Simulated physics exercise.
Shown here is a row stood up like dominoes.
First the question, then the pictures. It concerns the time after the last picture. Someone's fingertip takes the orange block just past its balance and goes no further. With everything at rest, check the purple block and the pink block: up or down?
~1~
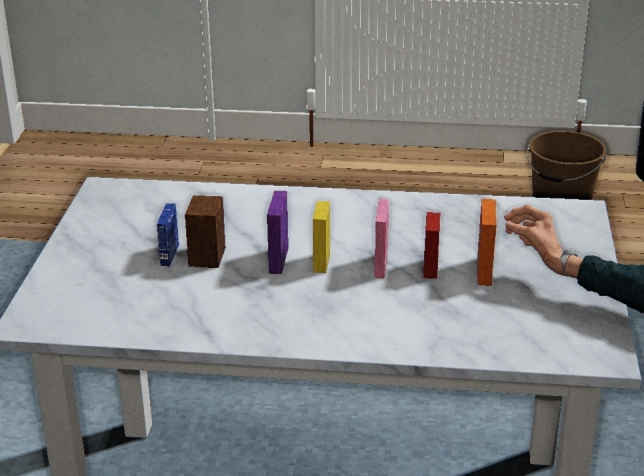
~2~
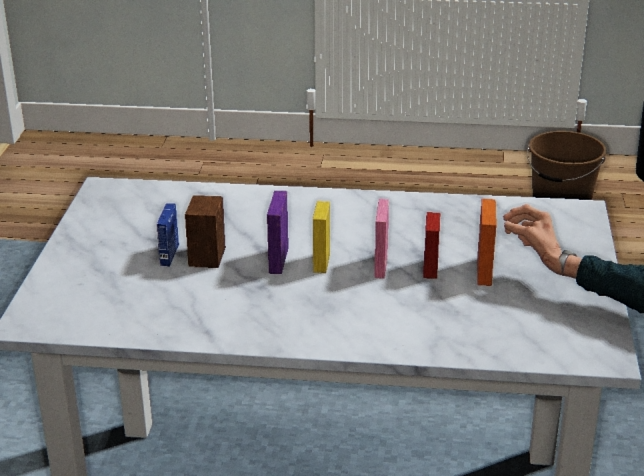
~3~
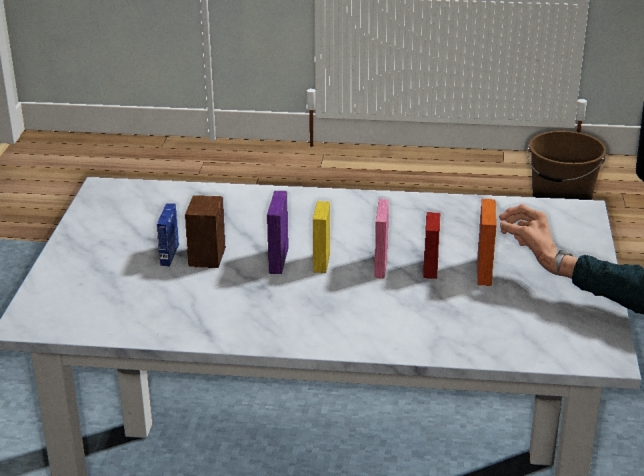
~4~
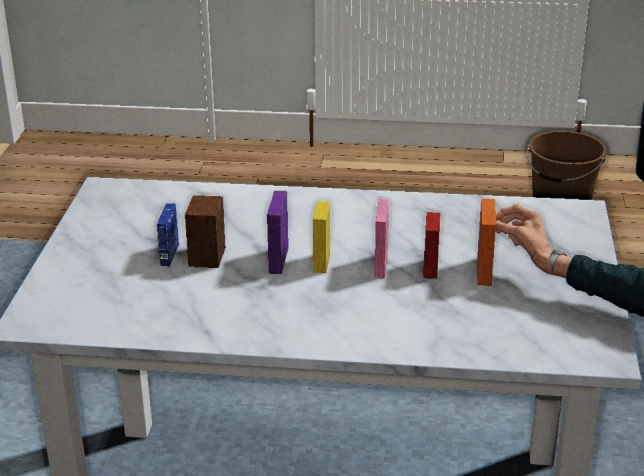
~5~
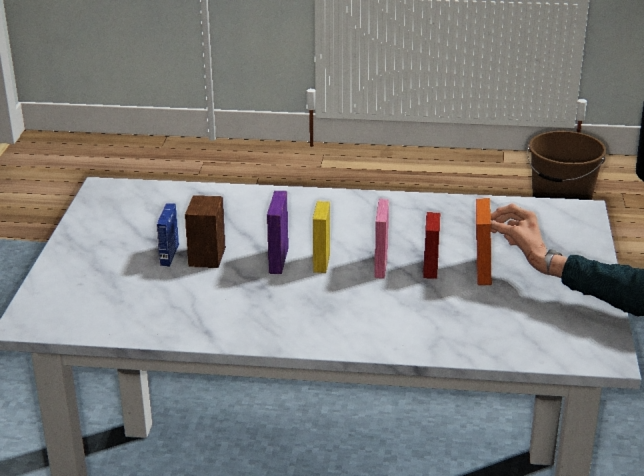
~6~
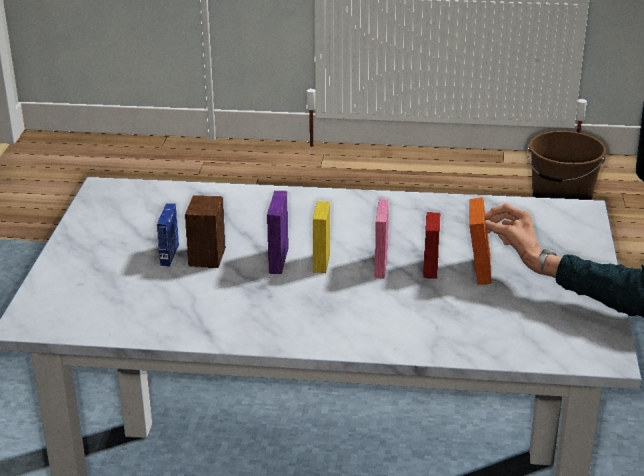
The purple block is down. The pink block is down.
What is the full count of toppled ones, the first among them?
5.
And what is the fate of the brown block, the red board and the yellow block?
The brown block stays up, the red board tumbles and the yellow block tumbles.
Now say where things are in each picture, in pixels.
In the first picture, purple block (278, 232); pink block (382, 239).
In the second picture, yellow block (322, 237); red board (432, 245).
In the third picture, brown block (206, 232); yellow block (322, 237).
In the fourth picture, red board (432, 245); brown block (206, 232).
In the fifth picture, orange block 5° over; yellow block (322, 237); red board (432, 245).
In the sixth picture, orange block 10° over; purple block (278, 232); pink block (382, 239).
Then, 0.40 s on from there, orange block 62° over; red board turned 43° from how it was put.
Then, 0.70 s on from there, orange block 73° over; pink block turned 71° from how it was put near (341, 251); purple block turned 26° from how it was put near (263, 232); red board on its side.
Then, 1.00 s on from there, orange block 74° over; pink block on its side near (340, 253); purple block on its side near (243, 254); yellow block turned 69° from how it was put.
In the end, toppled on the table, pink block, red board, purple block and yellow block; brown block unmoved. At the end, from the last picture's camera, purple block near (243, 254), pink block near (340, 253).
